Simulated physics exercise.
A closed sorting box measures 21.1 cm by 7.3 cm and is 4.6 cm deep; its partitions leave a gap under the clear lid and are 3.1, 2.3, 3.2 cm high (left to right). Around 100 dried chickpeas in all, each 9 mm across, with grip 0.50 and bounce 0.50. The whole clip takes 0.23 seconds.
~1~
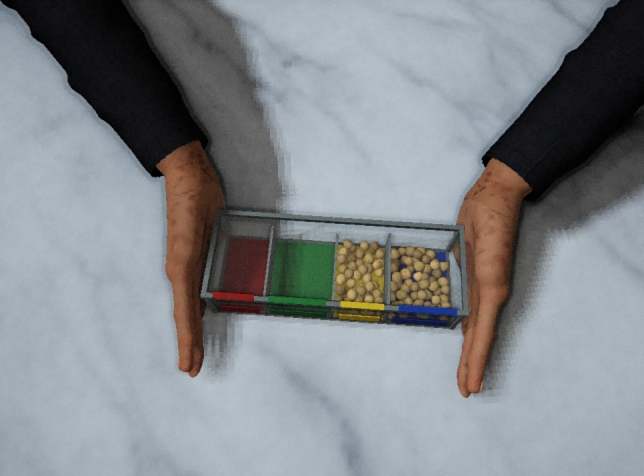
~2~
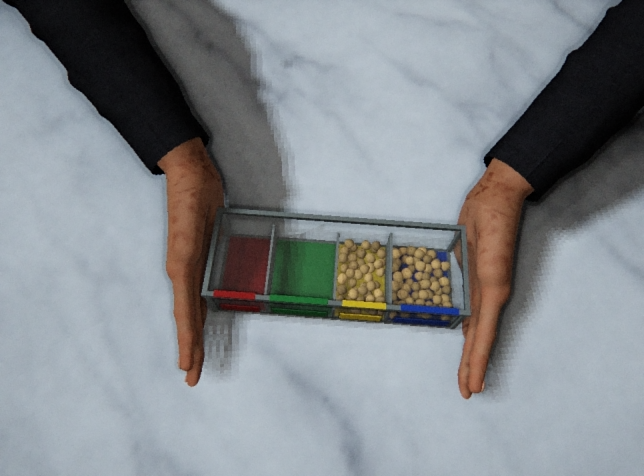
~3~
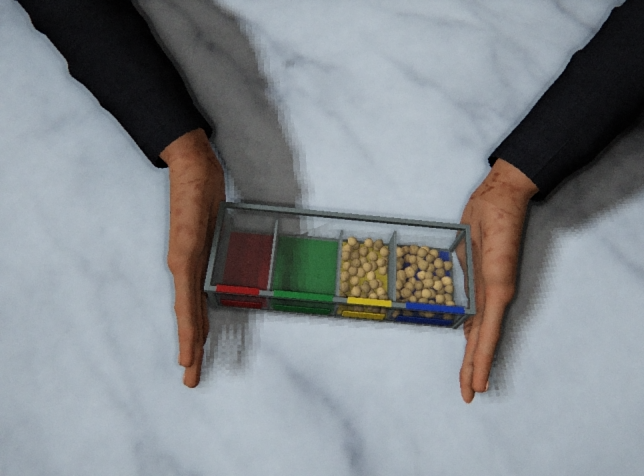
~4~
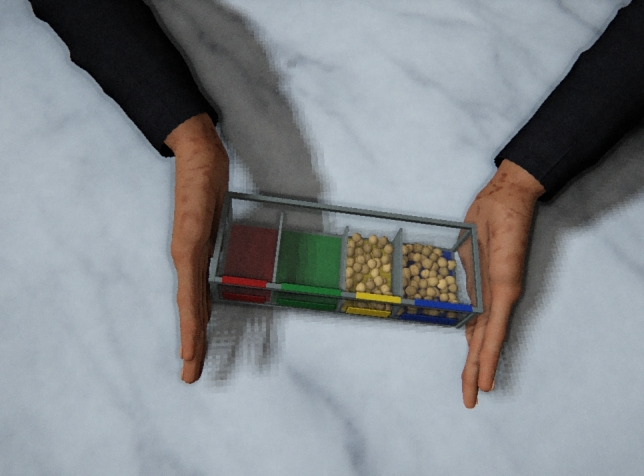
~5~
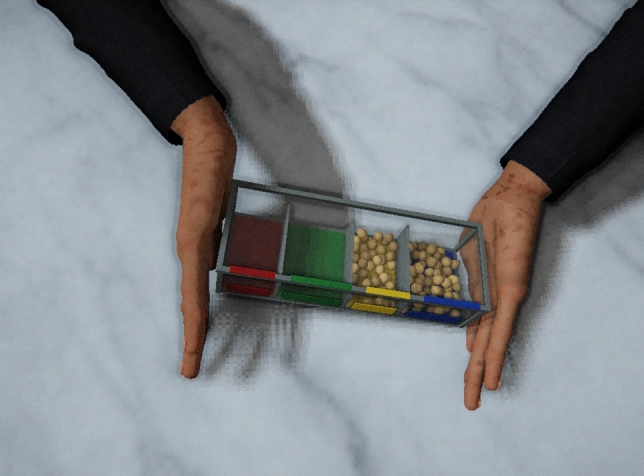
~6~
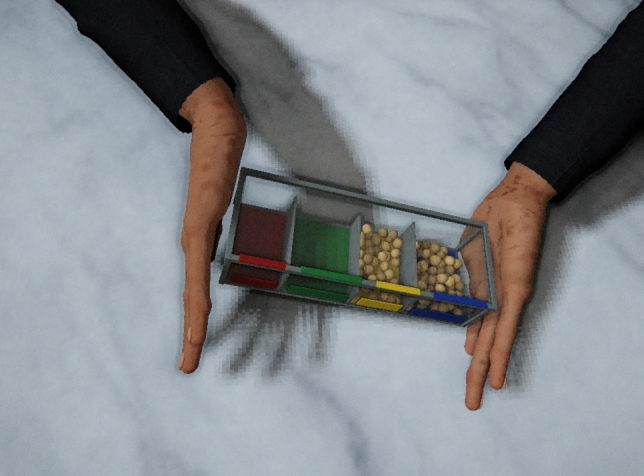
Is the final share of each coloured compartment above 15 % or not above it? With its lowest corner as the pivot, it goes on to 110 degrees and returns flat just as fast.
Red - not above; blue - above; green - not above; yellow - above.
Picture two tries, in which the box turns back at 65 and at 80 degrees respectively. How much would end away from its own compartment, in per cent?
0 % and 5 %.
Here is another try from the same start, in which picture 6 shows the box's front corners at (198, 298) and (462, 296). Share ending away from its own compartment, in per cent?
It comes to around 55 per cent in that case.
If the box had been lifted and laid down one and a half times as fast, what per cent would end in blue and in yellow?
Then: Blue 75, yellow 25.
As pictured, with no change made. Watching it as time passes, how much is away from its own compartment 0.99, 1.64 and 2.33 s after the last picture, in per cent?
In order, some 5, 20 and 20.
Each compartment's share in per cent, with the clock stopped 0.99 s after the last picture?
Red 0, blue 65, green 0, yellow 35.
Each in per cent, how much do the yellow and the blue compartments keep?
In yellow it's 20, in blue it's 80.
Then, 0.99 s after the last picture, tilt 110 degrees; blue 65 %, yellow 35 %.
Then, 1.64 s after the last picture, tilt 49 degrees; blue 80 %, yellow 20 %.
Then, 2.33 s after the last picture, tilt 0 degrees; blue 80 %, yellow 20 %.
In the end, red 0 %, blue 80 %, green 0 %, yellow 20 %.
